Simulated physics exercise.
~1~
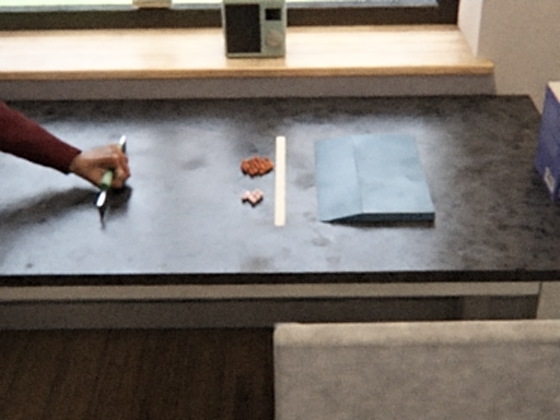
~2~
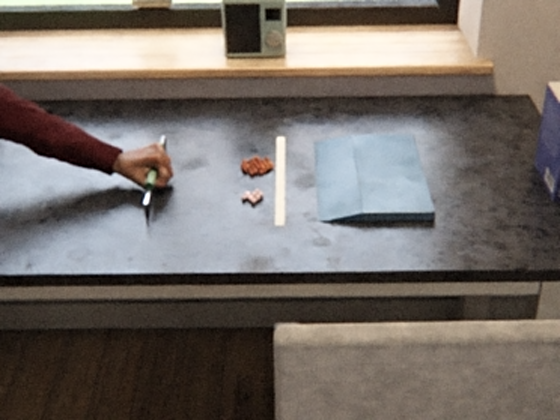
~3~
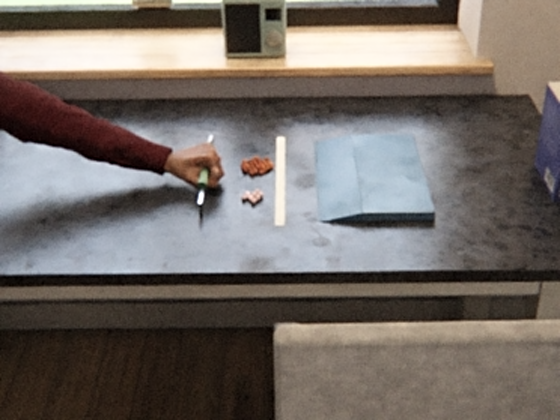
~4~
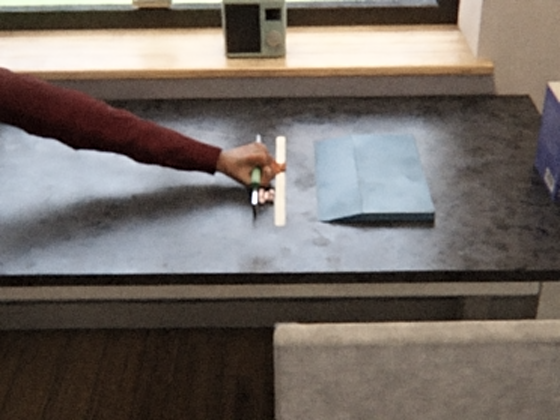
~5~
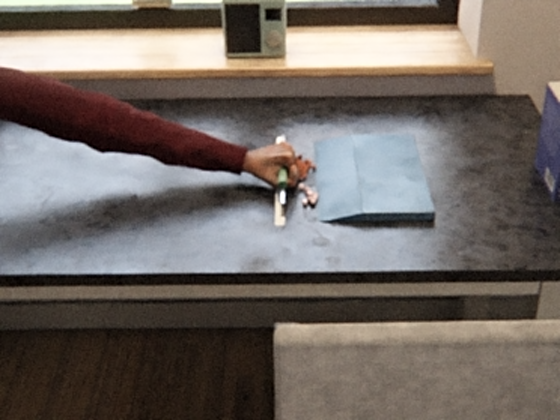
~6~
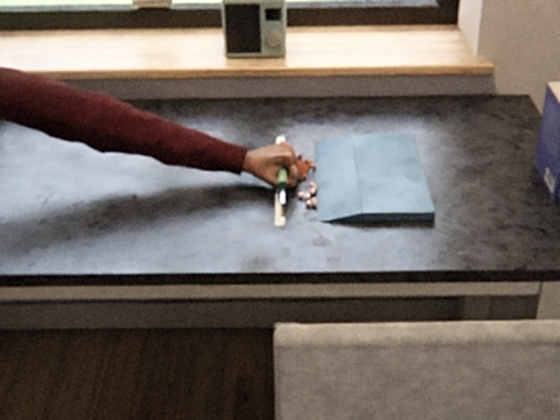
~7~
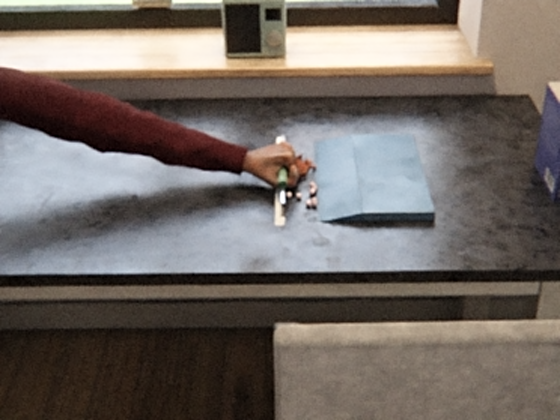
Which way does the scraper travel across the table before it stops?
The scraper travels to the right, toward the strip of tape and the blue ramp.
